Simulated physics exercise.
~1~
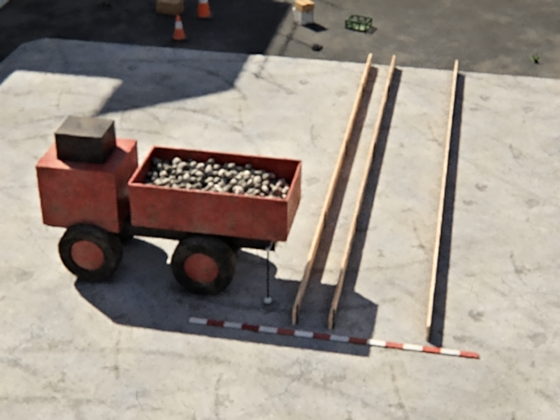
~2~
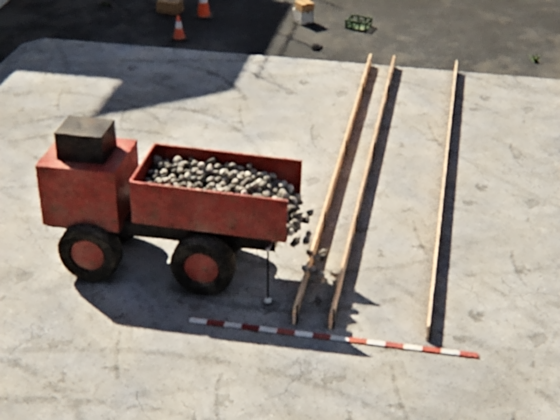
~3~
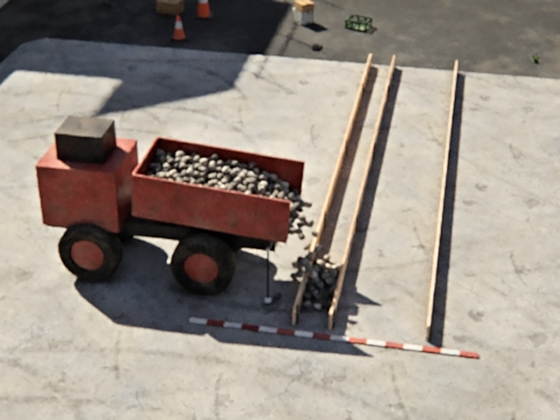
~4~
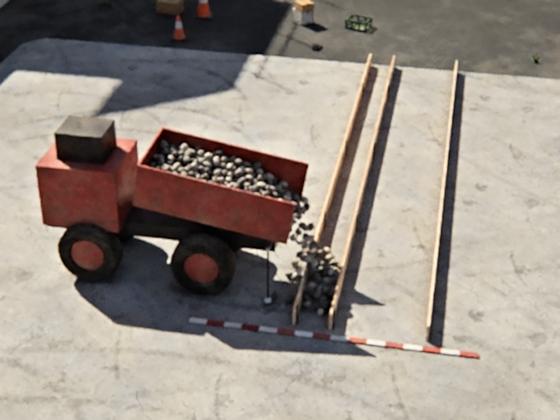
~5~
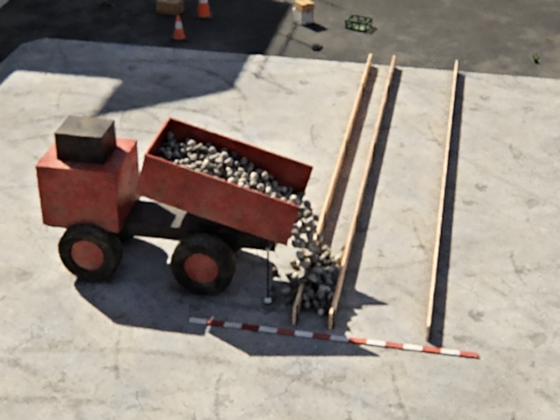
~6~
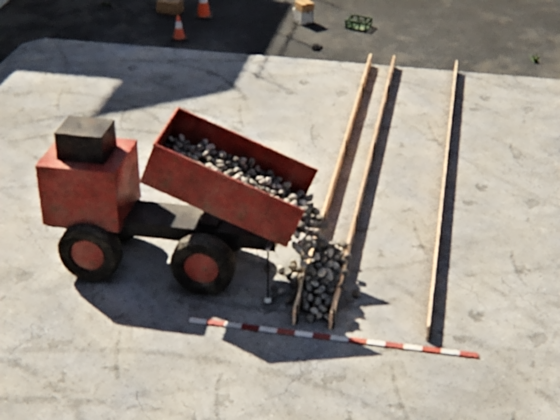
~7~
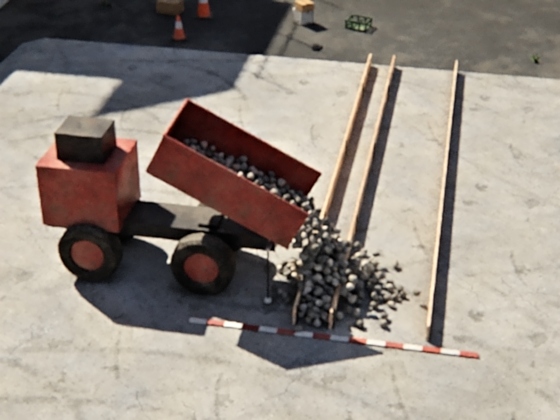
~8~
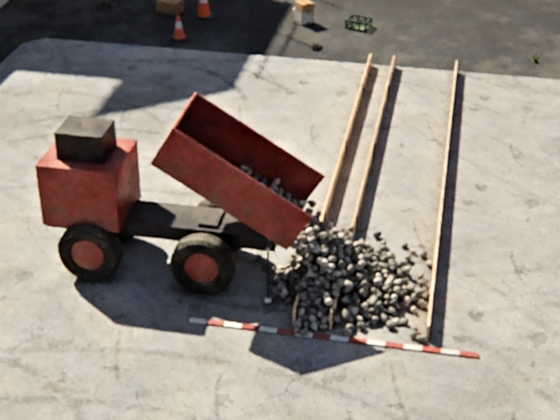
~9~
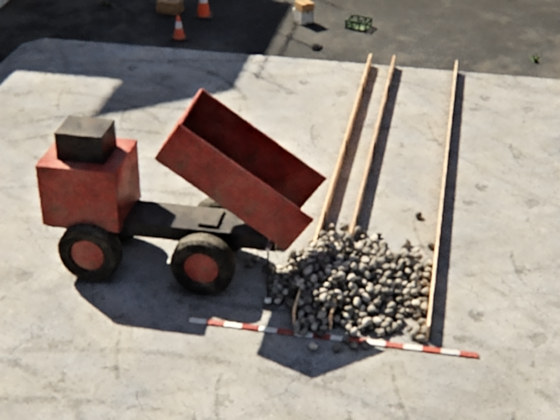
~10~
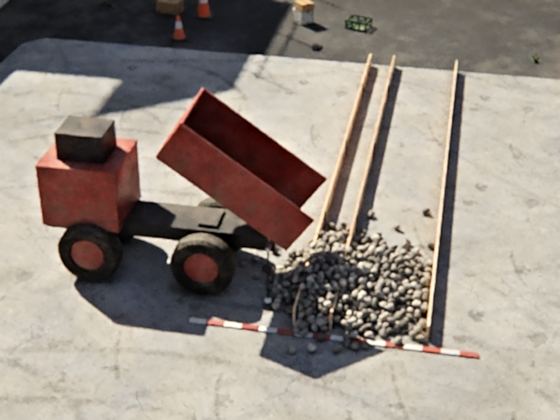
A red tipper truck raises its body and pours grey stones into a heap across the boards.
